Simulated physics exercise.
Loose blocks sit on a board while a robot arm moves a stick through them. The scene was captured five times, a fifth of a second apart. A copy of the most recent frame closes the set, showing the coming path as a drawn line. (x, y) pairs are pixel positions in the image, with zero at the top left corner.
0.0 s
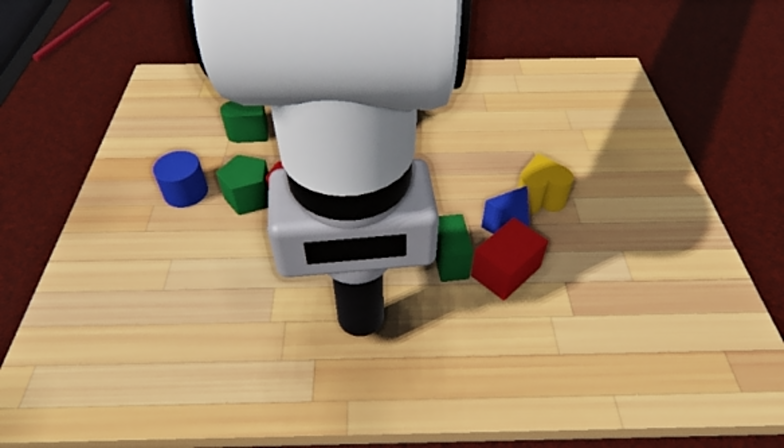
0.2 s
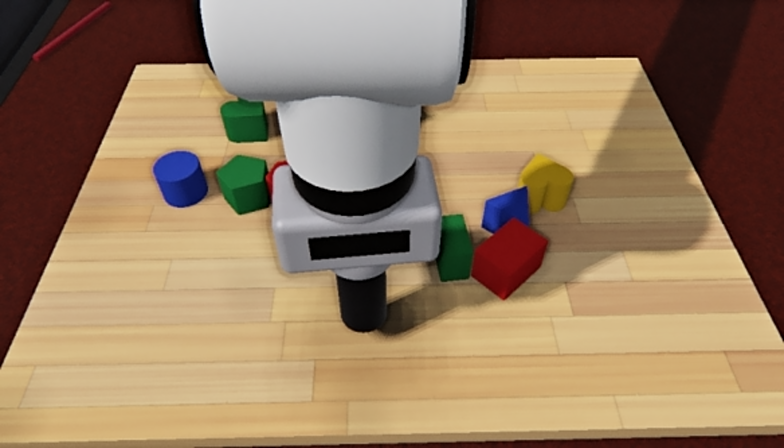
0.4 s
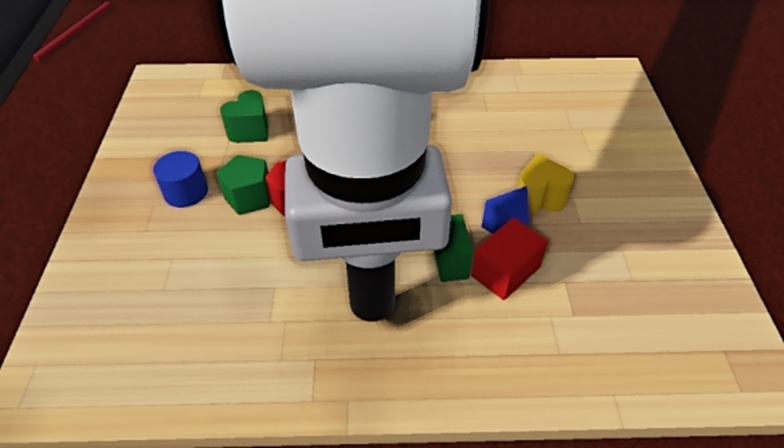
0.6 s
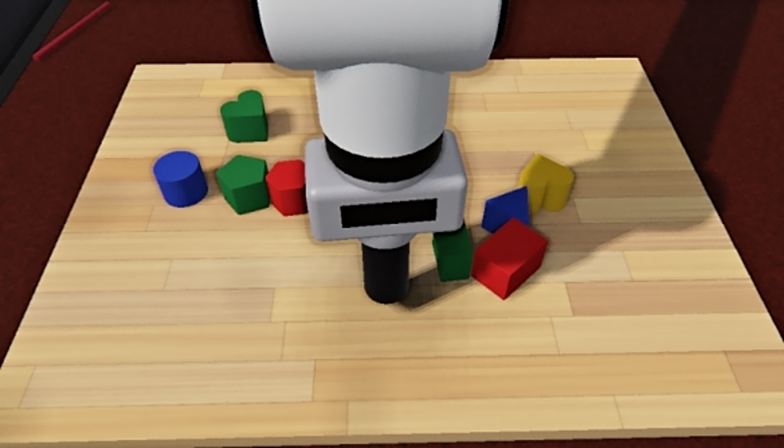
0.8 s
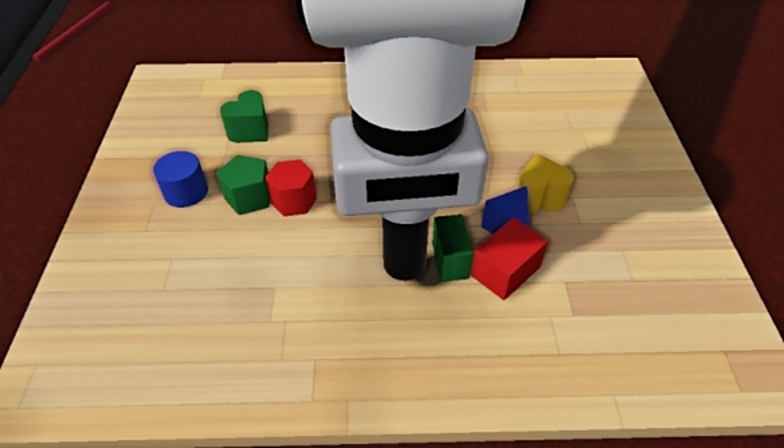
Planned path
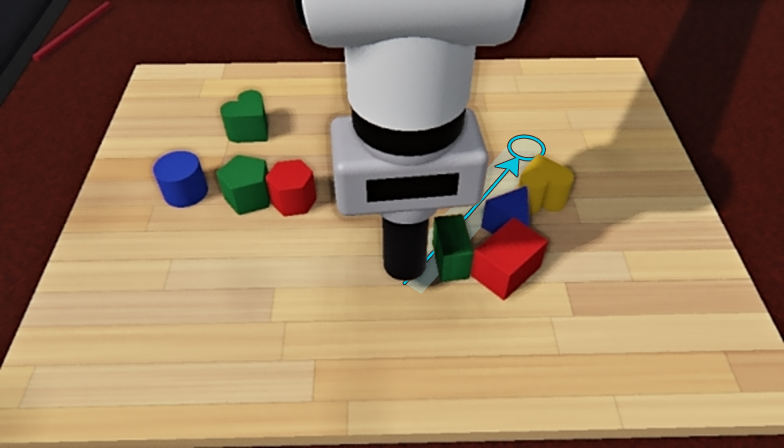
On a wooden board, a robot arm moves its black stick up and right among still blocks.
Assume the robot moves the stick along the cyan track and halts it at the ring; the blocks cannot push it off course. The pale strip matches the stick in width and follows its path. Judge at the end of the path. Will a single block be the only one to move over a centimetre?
Yes
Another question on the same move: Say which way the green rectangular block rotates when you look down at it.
It goes clockwise.
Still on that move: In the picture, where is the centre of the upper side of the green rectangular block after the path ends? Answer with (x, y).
That would be at about pixel (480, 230).
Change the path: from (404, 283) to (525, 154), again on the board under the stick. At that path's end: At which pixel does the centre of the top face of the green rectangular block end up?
For the centre of its top, I'd go with (479, 230).
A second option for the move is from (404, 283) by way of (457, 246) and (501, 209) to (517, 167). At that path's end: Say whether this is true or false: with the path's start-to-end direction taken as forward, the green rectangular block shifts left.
The claim does not hold.
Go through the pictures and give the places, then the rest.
Stick's lower end at (361, 317); green rectangular block at (453, 234); blue triangular piece at (514, 202), in the first frame.
Stick at (364, 314); blocks still, in the second frame.
Stick at (372, 303); blocks still, in the third frame.
Stick at (386, 287); blocks still, in the fourth frame.
Stick at (405, 264); green rectangular block at (453, 234); blue triangular piece at (514, 202), in the fifth frame.
Drawn move, in a line from (404, 283) to (526, 148).
What follows on the original path. One third of the way, stick at (455, 212); green rectangular block at (480, 230), turned 50° clockwise.
Two thirds of the way, stick at (496, 168); green rectangular block at (480, 230), turned 50° clockwise.
At the end, stick at (531, 128); green rectangular block at (480, 230), turned 50° clockwise; blue triangular piece still.
